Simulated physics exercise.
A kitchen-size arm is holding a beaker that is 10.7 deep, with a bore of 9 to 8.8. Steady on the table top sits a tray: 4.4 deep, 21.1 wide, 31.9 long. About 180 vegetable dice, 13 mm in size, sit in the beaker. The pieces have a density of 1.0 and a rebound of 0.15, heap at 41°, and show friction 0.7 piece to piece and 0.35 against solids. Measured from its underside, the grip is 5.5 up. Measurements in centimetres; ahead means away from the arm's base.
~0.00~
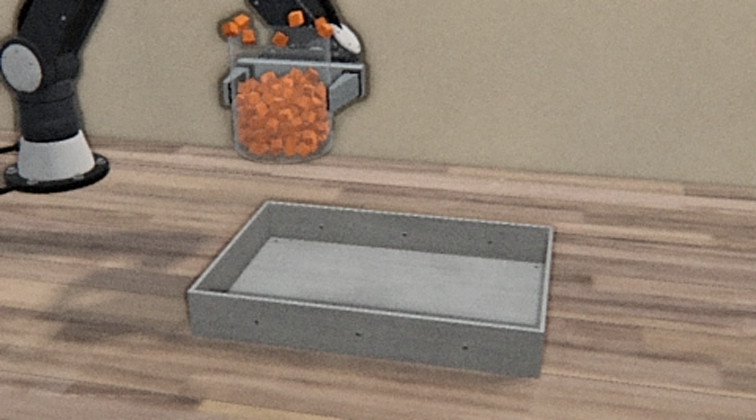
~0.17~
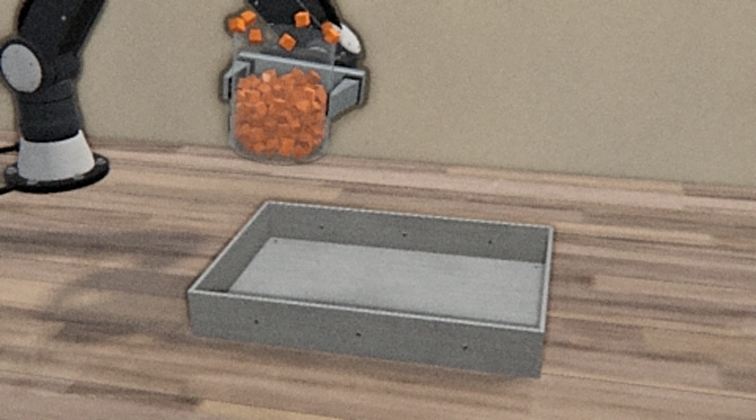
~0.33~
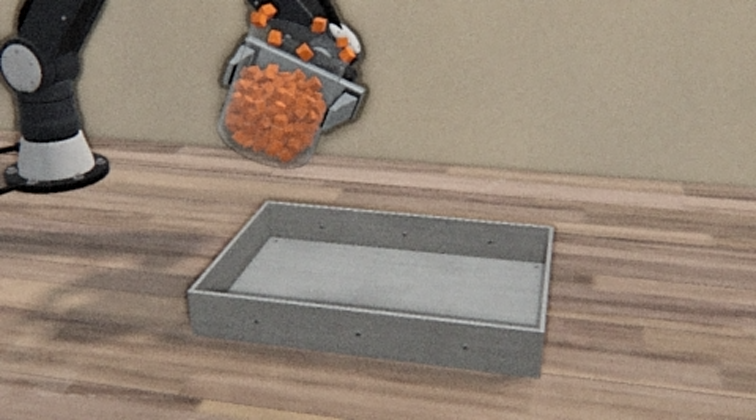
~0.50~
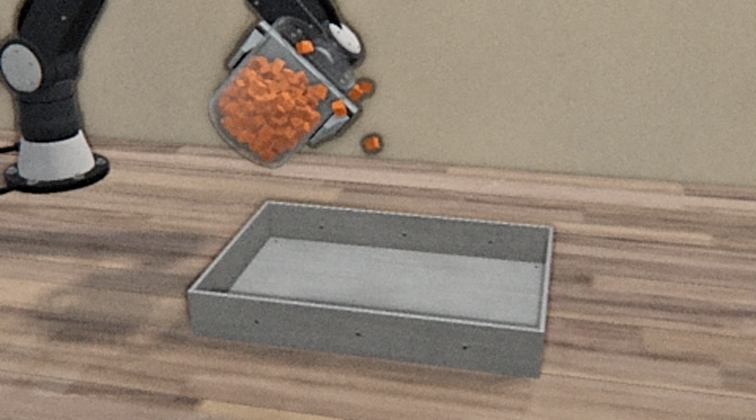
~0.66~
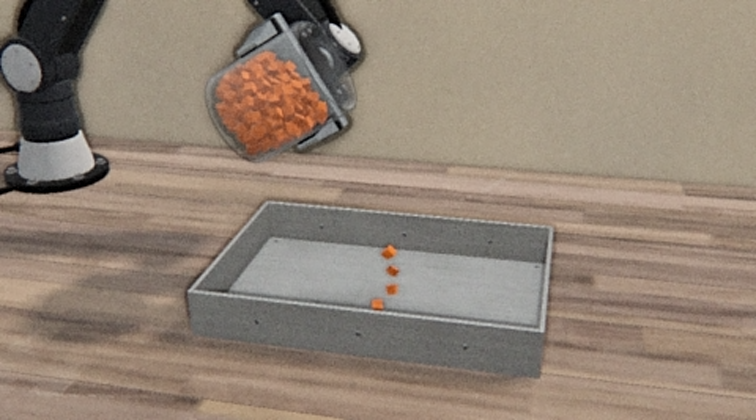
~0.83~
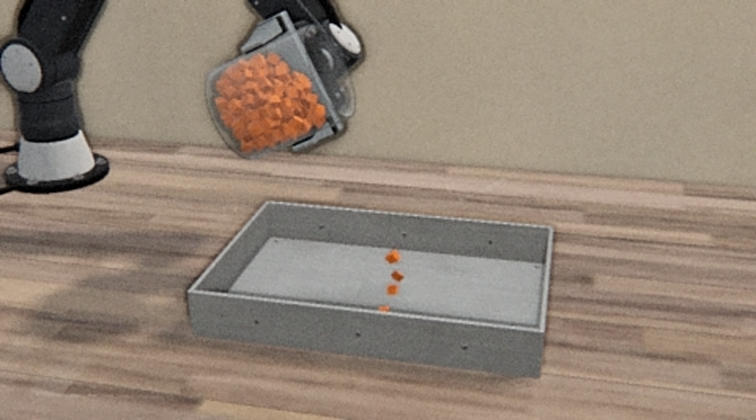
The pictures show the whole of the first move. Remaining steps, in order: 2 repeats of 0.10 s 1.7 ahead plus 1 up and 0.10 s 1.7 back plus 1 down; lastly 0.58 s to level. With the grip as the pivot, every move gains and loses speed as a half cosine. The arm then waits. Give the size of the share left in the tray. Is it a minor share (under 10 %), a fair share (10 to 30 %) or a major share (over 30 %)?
It is a minor share.
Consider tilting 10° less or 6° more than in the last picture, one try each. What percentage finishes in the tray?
I'd say close to 0 and 5 per cent, in that order.
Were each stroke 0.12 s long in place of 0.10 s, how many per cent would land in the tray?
Roughly 0 in a hundred.
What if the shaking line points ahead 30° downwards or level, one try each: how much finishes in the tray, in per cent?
Result: Approx. 0 % and 0 %, one try each.
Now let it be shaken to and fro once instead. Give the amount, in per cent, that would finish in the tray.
Estimate: Around 0 %.
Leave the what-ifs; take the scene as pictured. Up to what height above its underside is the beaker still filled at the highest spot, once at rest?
I'd say near 10.0 cm from the bottom.
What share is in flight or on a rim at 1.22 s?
0 per cent.
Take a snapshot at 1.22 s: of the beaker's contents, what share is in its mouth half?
I'd guess about 35 percent of it.
By 1.22 s, tilted 64° forward, highest piece 23 above the table; 176 in the beaker, 4 in the tray.
By 1.61 s, tilted 16° forward, highest piece 25 above the table; 176 in the beaker, 4 in the tray.
By 2.01 s, level, highest piece 25 above the table; 176 in the beaker, 4 in the tray.
By 3.06 s, level, highest piece 25 above the table; 176 in the beaker, 4 in the tray.
Final count, 176 in the beaker, 4 in the tray. That is 2 % in the tray.
